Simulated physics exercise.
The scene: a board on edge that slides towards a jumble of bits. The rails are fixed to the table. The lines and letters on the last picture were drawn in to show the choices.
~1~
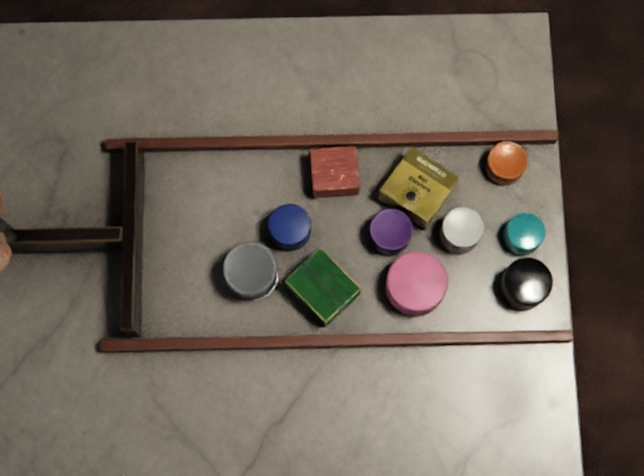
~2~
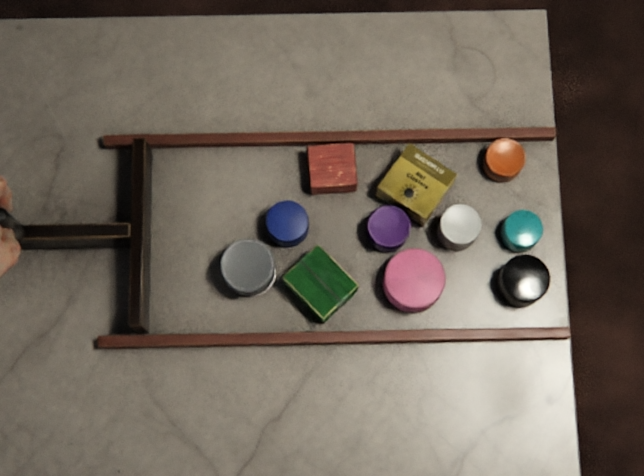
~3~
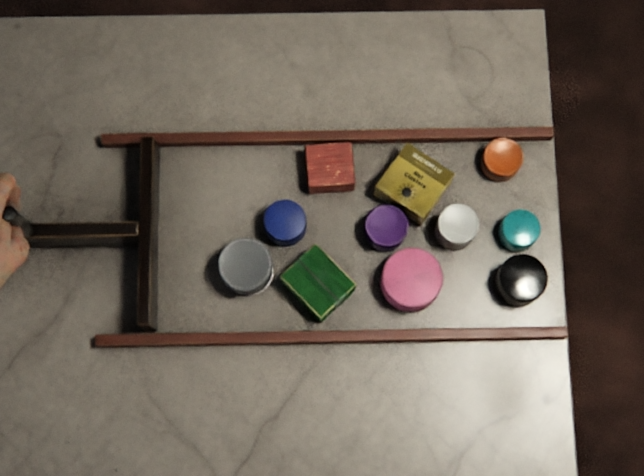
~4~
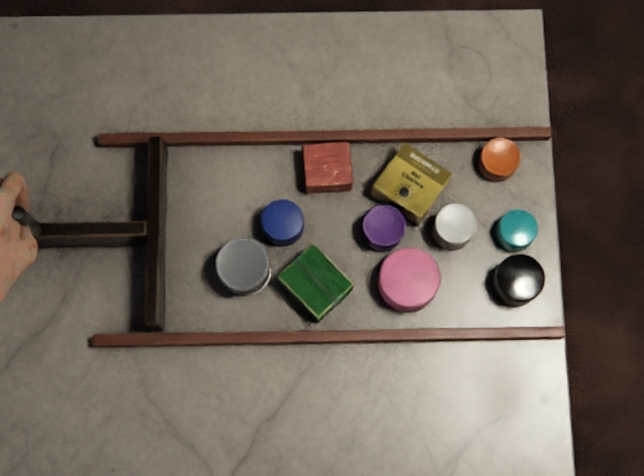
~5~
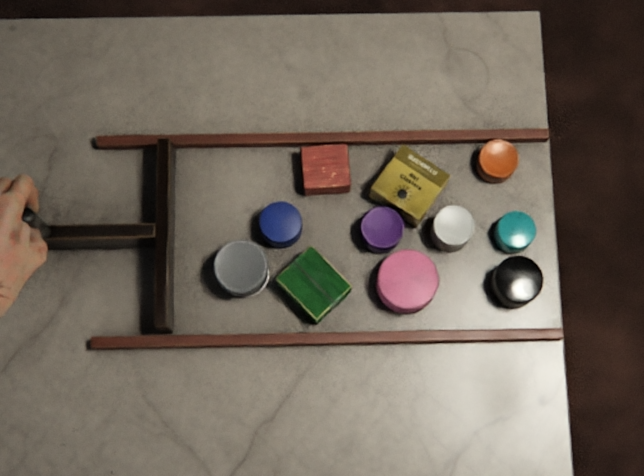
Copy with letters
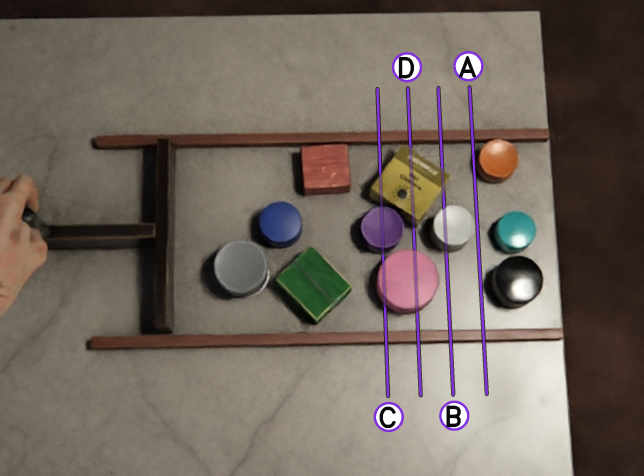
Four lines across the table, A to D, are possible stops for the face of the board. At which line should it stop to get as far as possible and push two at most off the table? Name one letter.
Line D.
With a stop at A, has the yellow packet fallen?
By then, yes.
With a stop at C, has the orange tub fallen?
By then, no.
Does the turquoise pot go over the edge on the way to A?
By then, yes.
On the marked copy, A at (478, 235); B at (446, 236); C at (383, 237); D at (414, 236).
Following D. Soon after the start, board (253, 228); green box (336, 294); grey tin (288, 265).
Later, board (343, 227); white tub (459, 229); pink tin (431, 282).
In the end, board (412, 226); orange tub (549, 162); turquoise pot (553, 238); none fallen.
As for the rest, A drops six; B drops three; C is within the limit but short.
